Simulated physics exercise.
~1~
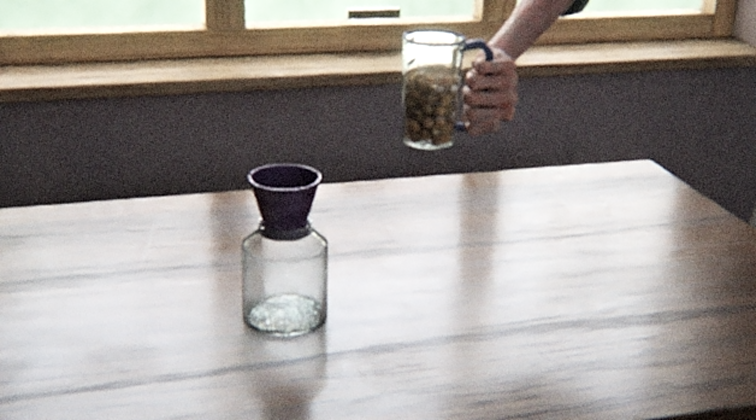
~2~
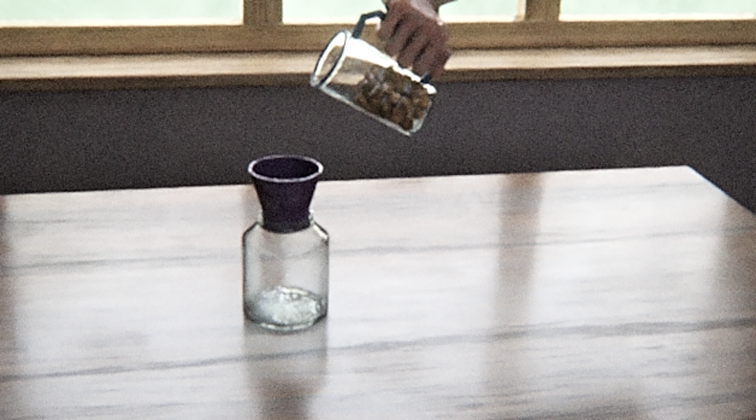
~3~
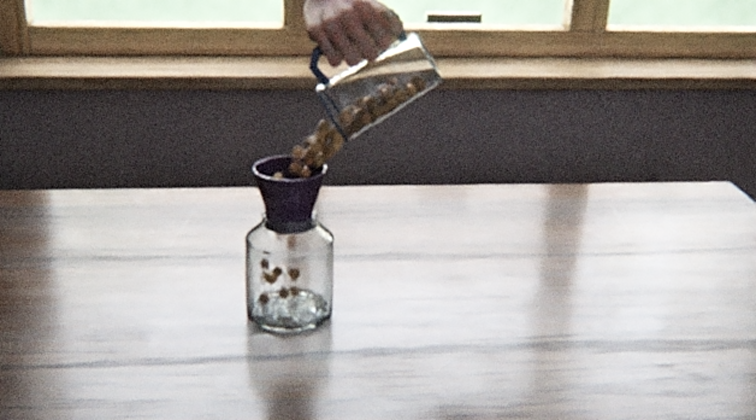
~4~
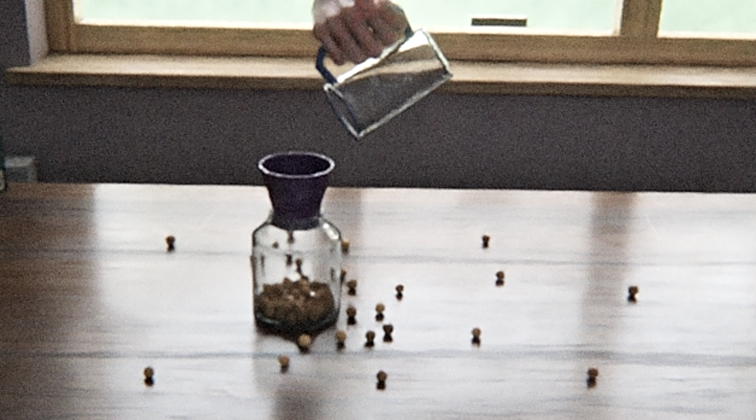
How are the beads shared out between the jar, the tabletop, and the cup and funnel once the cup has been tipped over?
Most of the beads land in the jar, while some are scattered on the table around it. Few, if any, stay behind in the cup or the funnel.
